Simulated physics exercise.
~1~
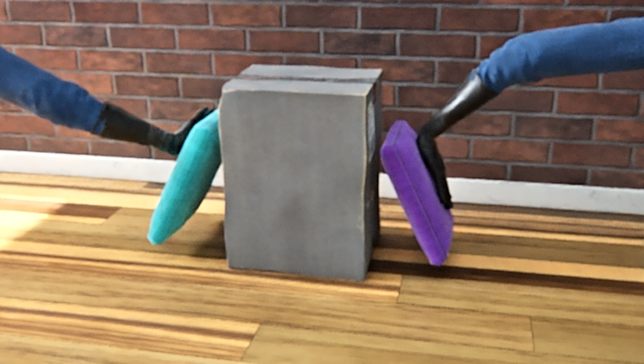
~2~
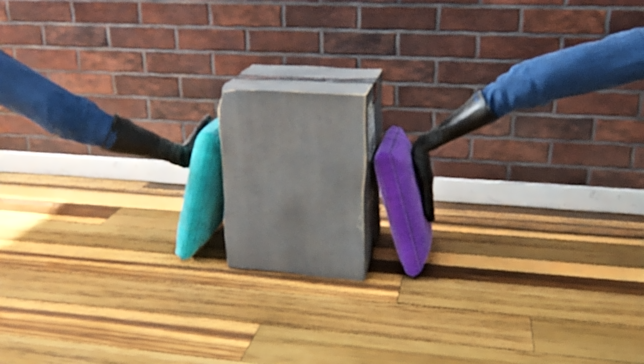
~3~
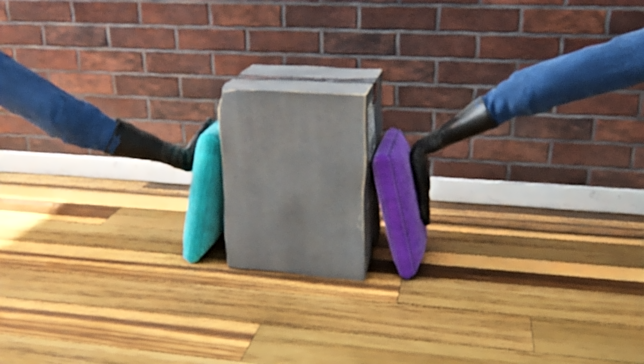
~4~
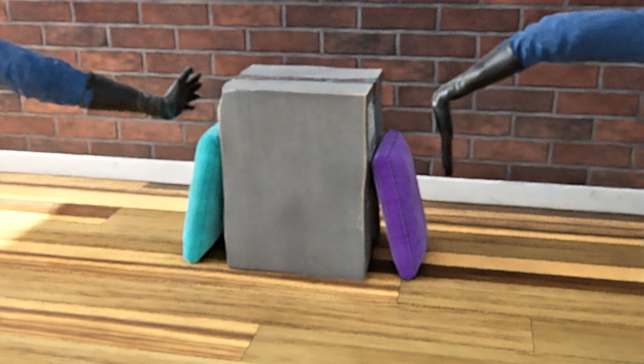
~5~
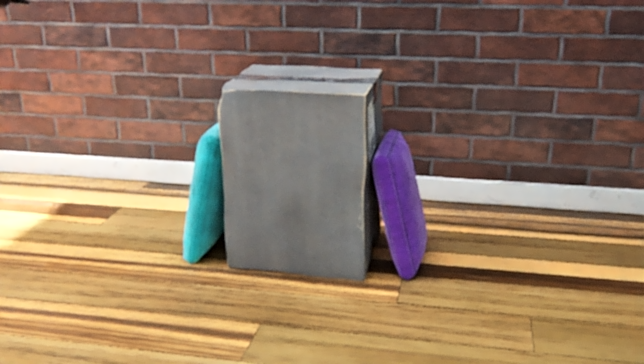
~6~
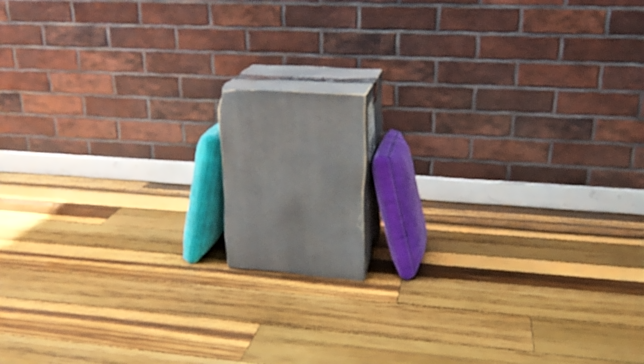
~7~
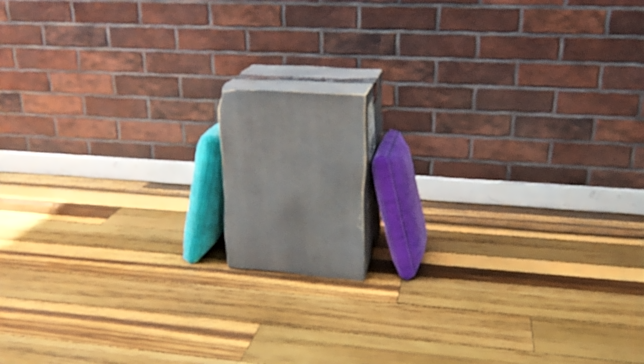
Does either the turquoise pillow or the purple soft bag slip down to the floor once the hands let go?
No, neither one slips down. The turquoise pillow and the purple soft bag both stay leaning against the grey box.
